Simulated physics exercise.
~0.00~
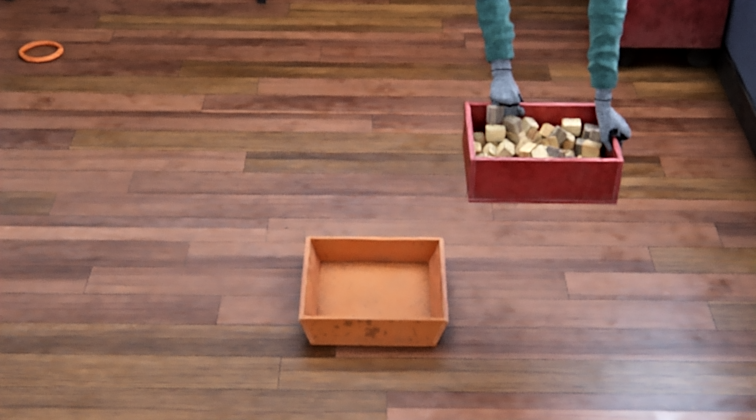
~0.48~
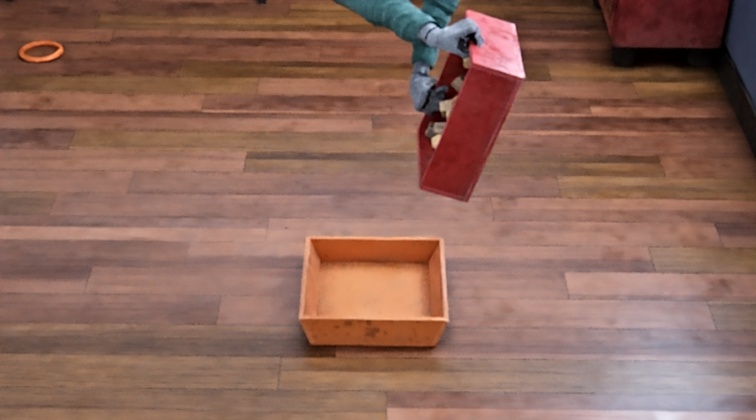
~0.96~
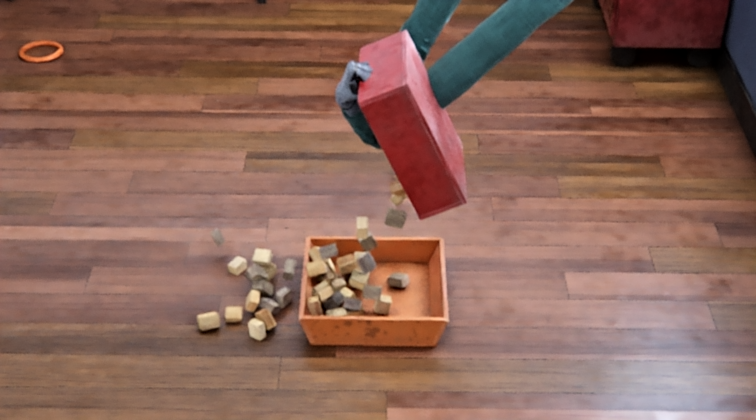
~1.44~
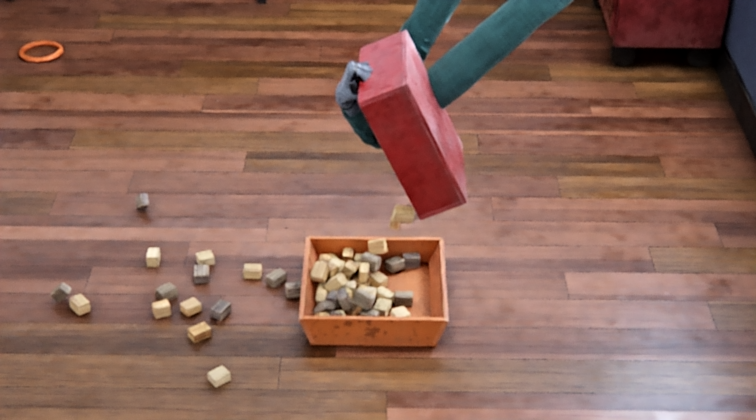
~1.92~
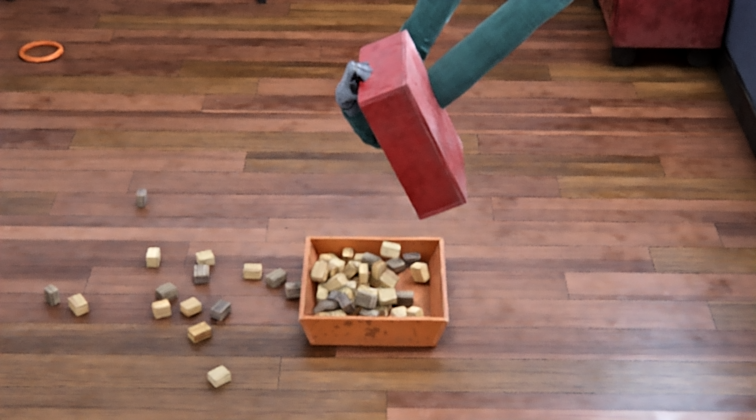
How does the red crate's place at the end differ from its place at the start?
The red crate starts upright to the upper right of the orange tub. By the end it is farther left and a little higher, held tipped over above the tub.
Gloved hands tip a red crate, pouring wooden blocks into an orange tub, some scattering left.
